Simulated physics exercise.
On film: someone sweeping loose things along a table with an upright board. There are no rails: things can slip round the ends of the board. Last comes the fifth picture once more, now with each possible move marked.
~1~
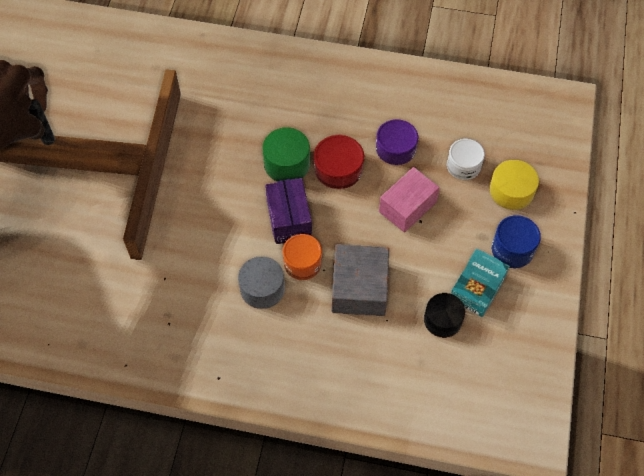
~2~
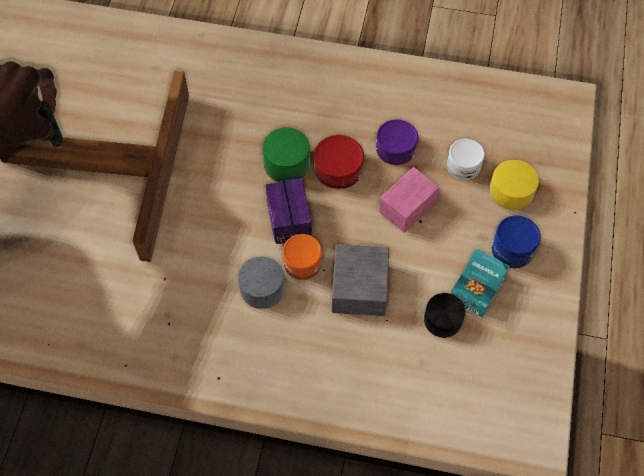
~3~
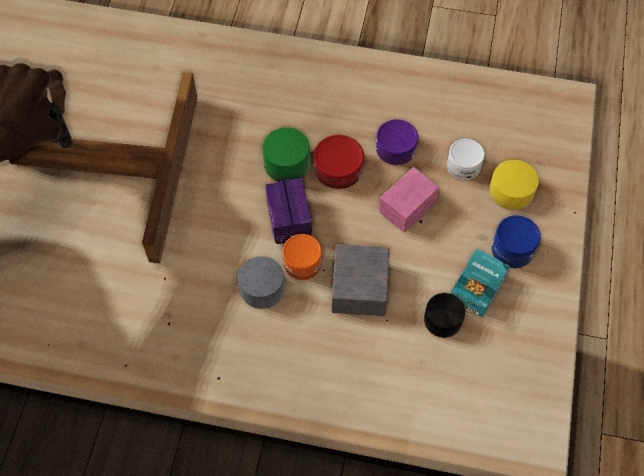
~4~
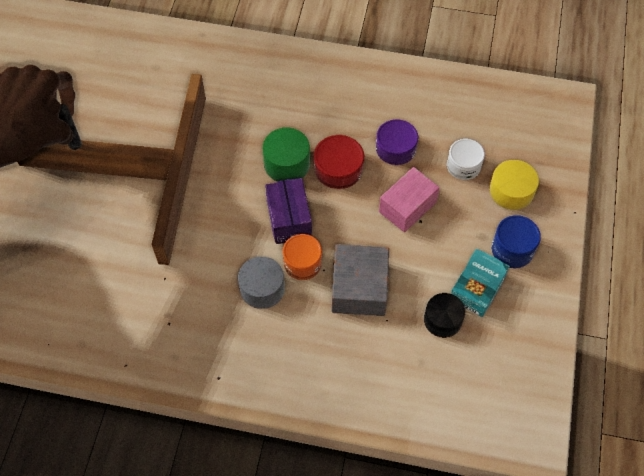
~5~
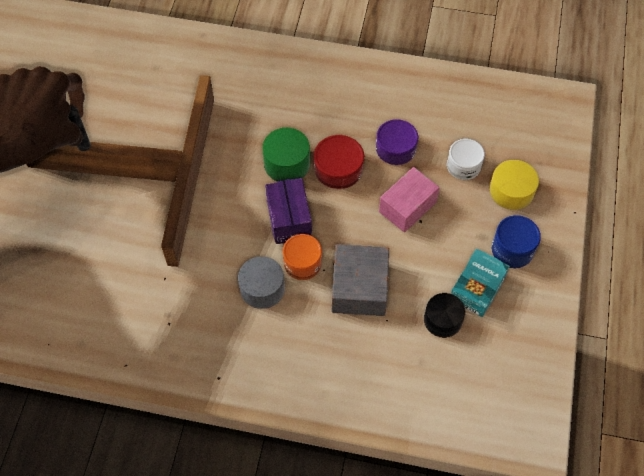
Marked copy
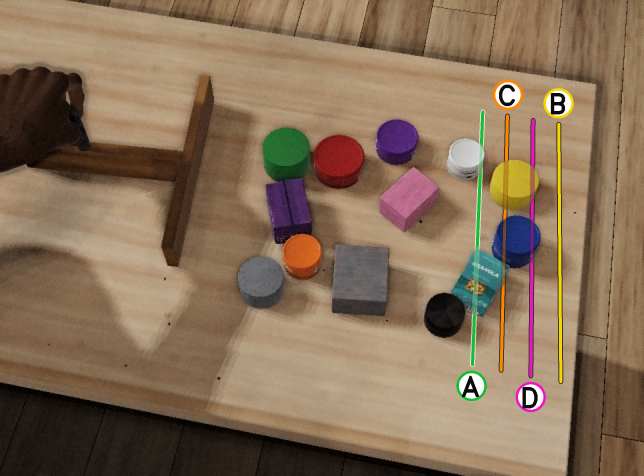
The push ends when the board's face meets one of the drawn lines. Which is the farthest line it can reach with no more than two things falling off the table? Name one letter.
Line C.
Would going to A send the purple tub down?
No.
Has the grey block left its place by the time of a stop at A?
Yes.
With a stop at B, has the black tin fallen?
By then, no.
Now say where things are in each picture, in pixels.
In the first picture, turquoise packet (479, 283); orange jar (303, 257); red jar (339, 162).
In the second picture, board (159, 152); white jar (466, 160).
In the third picture, board (169, 153); purple tub (396, 143).
In the fourth picture, board (178, 155); blue jar (516, 243).
In the fifth picture, board (187, 156); purple box (288, 211); black tin (444, 315); green pot (287, 155).
On the marked copy, A at (478, 229); B at (560, 243); C at (505, 233); D at (532, 238).
Following C. Soon after the start, board (299, 176); grey pot (300, 303); purple tub (405, 141).
Later, board (413, 195); yellow tin (539, 185); blue jar (529, 245).
In the end, board (506, 211); blue jar over the edge; yellow tin over the edge; two fallen.
As for the rest, A is within the limit but short; B drops seven; D drops six.
